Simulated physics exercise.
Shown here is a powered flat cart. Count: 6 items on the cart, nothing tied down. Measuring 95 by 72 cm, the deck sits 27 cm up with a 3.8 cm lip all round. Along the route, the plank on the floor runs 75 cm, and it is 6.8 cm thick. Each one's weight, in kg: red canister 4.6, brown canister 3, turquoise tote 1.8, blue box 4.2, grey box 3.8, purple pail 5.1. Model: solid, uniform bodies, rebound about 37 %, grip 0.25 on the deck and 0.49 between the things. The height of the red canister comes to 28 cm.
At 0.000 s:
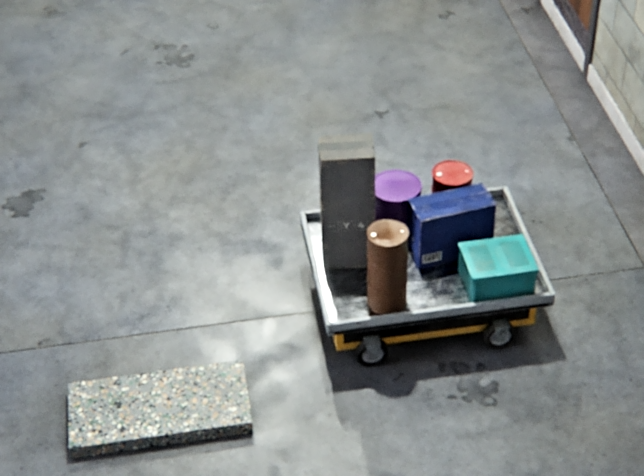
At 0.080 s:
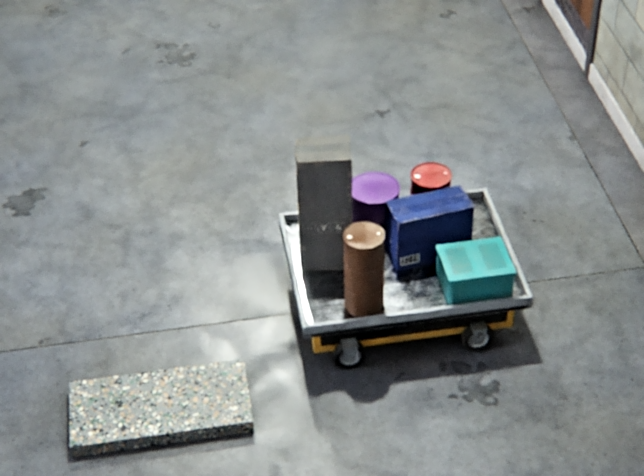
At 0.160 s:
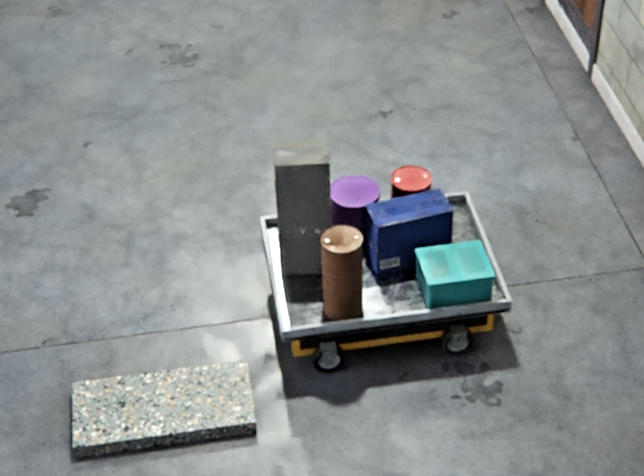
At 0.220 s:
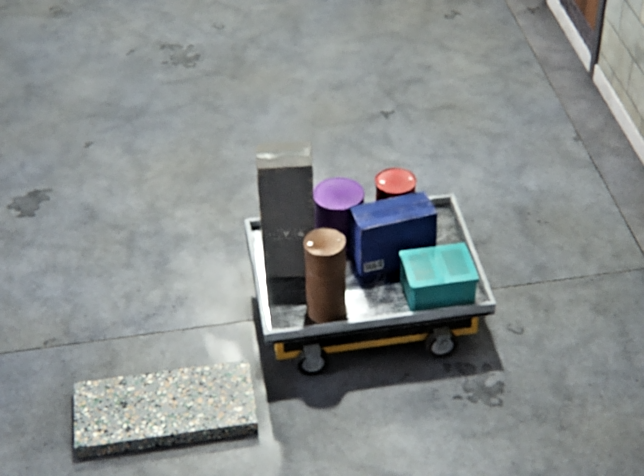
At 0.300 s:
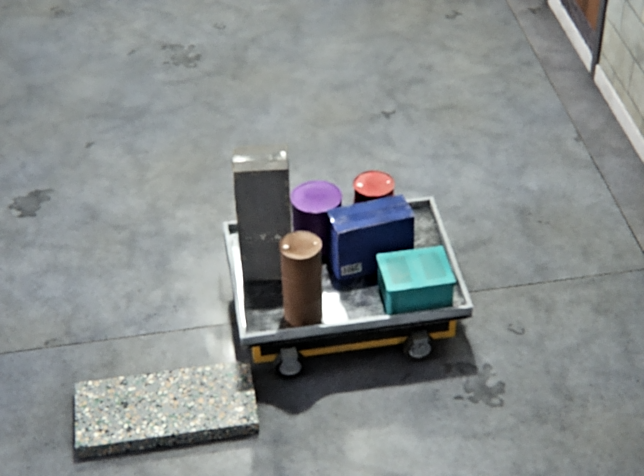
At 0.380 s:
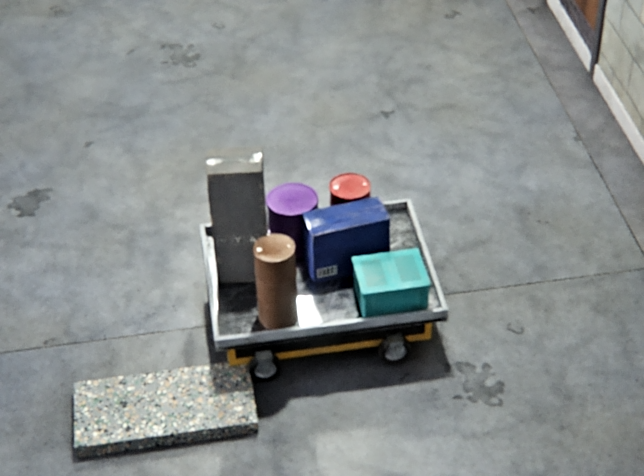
At the start, a flat cart carrying six items, among them a tall grey box, a brown canister and a turquoise tote, stands right of a speckled slab on a concrete floor. The cart rolls steadily left, its load keeping its arrangement, until its front left corner is beside the slab's right end.
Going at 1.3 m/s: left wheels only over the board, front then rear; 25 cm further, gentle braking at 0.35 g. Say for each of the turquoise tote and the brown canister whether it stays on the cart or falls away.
The turquoise tote stays; the brown canister stays.
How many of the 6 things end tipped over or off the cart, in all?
That makes 2.
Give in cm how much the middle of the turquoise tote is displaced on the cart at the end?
I'd say about 8 cm between start and finish.
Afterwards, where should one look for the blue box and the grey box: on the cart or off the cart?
Blue box: In bounds; grey box: Out of bounds.
Around 0.98 s, 127 cm covered; brown canister at 34° to upright near (118, 267); turquoise tote at 14° to upright near (206, 272); grey box at 32° to upright.
Around 1.58 s, 205 cm covered; grey box now off the cart; brown canister at 56° to upright; turquoise tote shifted 7 cm near (24, 320).
Finally (3.1 s), off the cart, grey box; on their side or leaning hard on the cart, brown canister; the other 4 still in place (within 10 cm).
